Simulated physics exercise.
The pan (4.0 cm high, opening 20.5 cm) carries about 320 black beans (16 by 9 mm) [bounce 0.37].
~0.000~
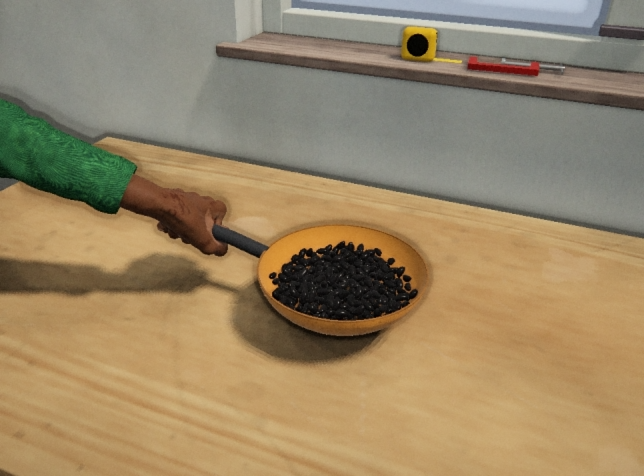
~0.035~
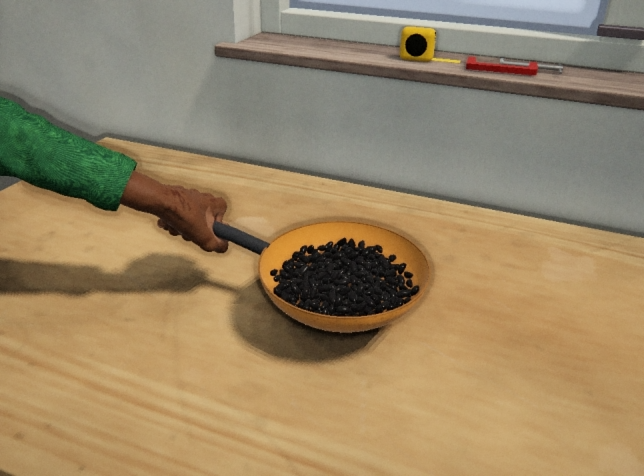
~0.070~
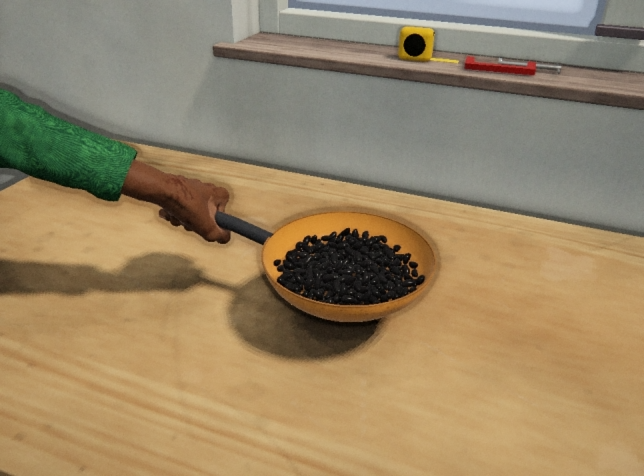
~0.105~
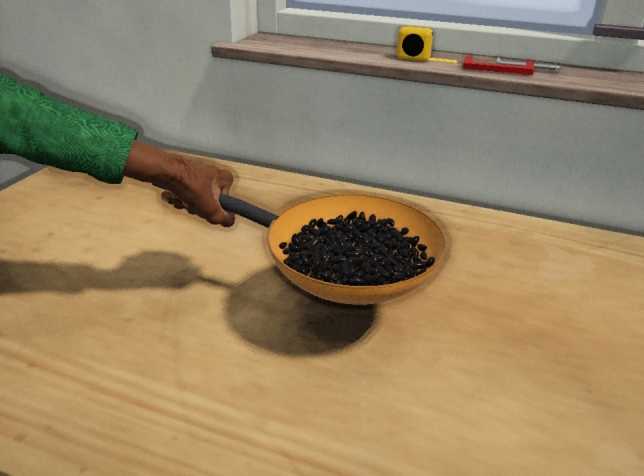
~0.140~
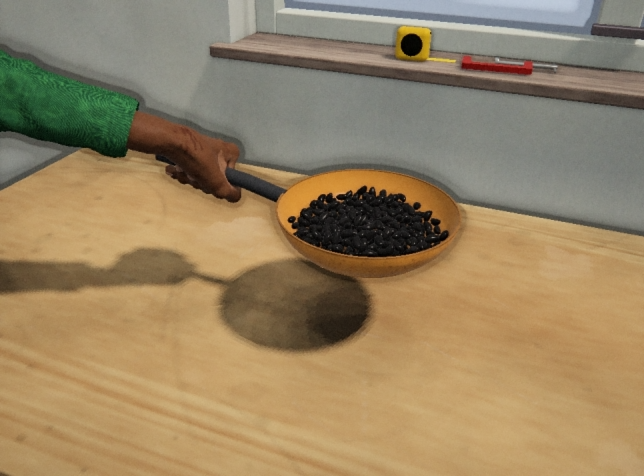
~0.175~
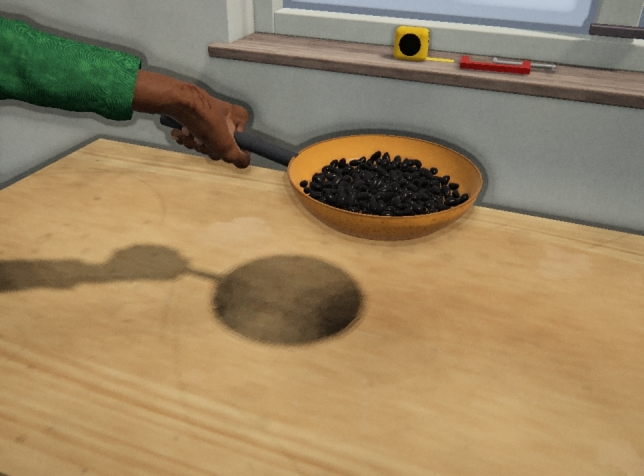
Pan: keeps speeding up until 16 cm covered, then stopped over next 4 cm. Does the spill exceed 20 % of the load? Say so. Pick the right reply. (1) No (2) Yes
Option 2: Yes.
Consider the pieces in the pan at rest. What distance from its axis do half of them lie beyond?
Somewhere near 5.0 cm, I reckon.
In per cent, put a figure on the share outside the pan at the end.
About 85 per cent.
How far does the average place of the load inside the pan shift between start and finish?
I'd put it at about 2.5 cm.
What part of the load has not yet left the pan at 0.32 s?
Around 0 % of the load.
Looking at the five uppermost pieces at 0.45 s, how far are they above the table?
I'd say some 34 cm.
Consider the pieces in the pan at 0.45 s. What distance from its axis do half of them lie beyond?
Around 8.5 cm.
Then, at 0.32 s, in the air 100 %; middle of the pieces not yet landed near (473, 56).
After 0.45 s, pan 25 %, in the air 75 %; middle of the pieces not yet landed near (542, 103).
Then, at 0.56 s, pan 15 %, in the air 85 %; middle of the pieces not yet landed near (561, 243).
After 0.68 s, fallen right of where it stops 85 %, pan 15 %; middle of the pieces not yet landed near (448, 186).
At rest (1.4 s), fallen right of where it stops 85 %, pan 15 %.
